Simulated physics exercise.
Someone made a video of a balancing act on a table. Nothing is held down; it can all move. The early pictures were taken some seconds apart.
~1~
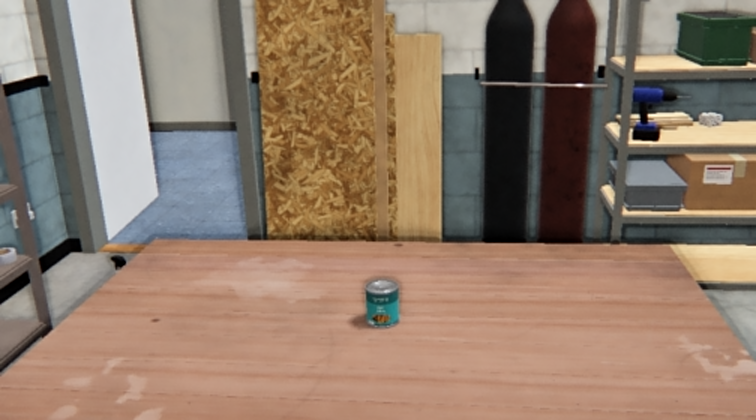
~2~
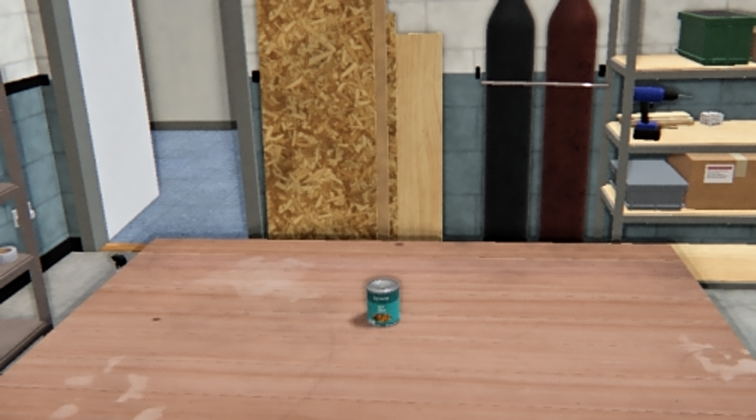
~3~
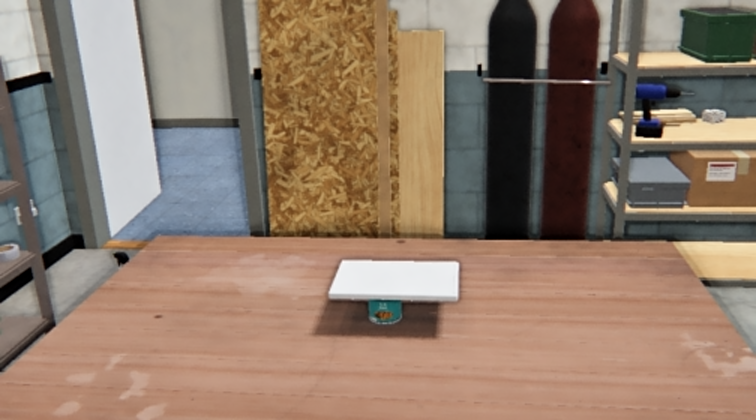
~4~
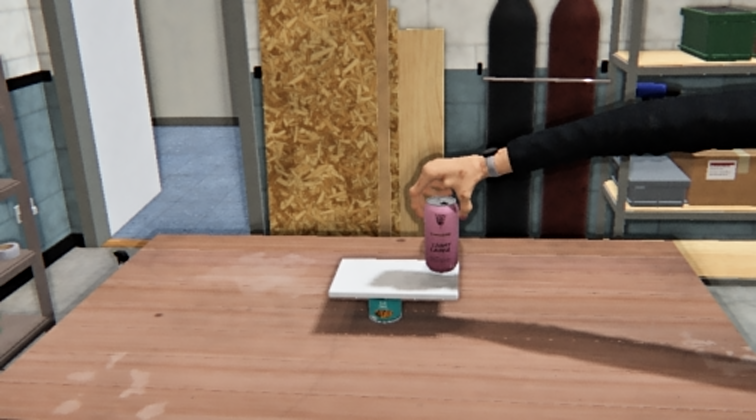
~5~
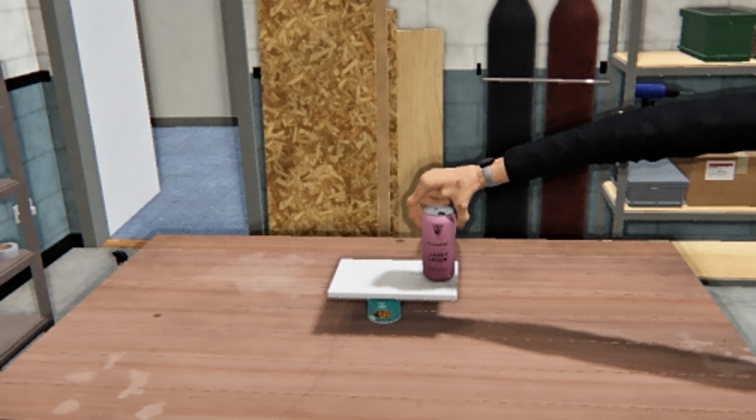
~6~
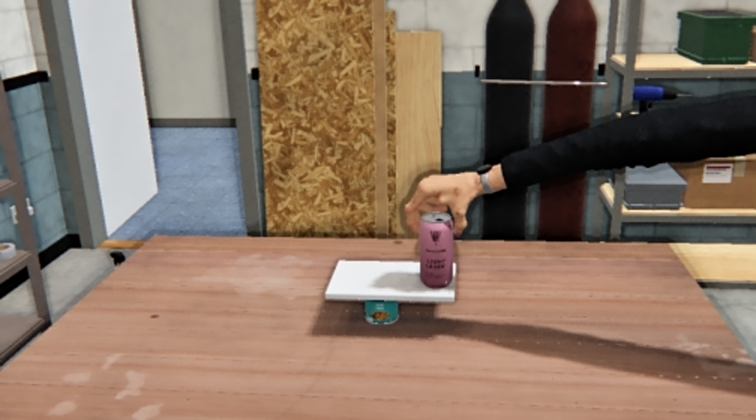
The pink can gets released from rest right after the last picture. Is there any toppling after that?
Yes, there is toppling.
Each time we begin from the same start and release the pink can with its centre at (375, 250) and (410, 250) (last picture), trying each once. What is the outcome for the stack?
Try one, the stack stays standing; try two, it collapses.
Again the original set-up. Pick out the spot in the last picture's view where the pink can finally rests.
Roughly at pixel (486, 309).
Then, 0.30 s past the last view, pink can now fallen; white lid rocked 32° from its first pose.
Then, 0.40 s past the last view, white lid rocked 43° from its first pose.
Then, 0.50 s past the last view, white lid rocked 34° from its first pose.
Finally, fallen, pink can; left askew, white lid; turquoise tin still in place. Final places as the last picture's camera would see them, pink can near (486, 309). The stack gives way.
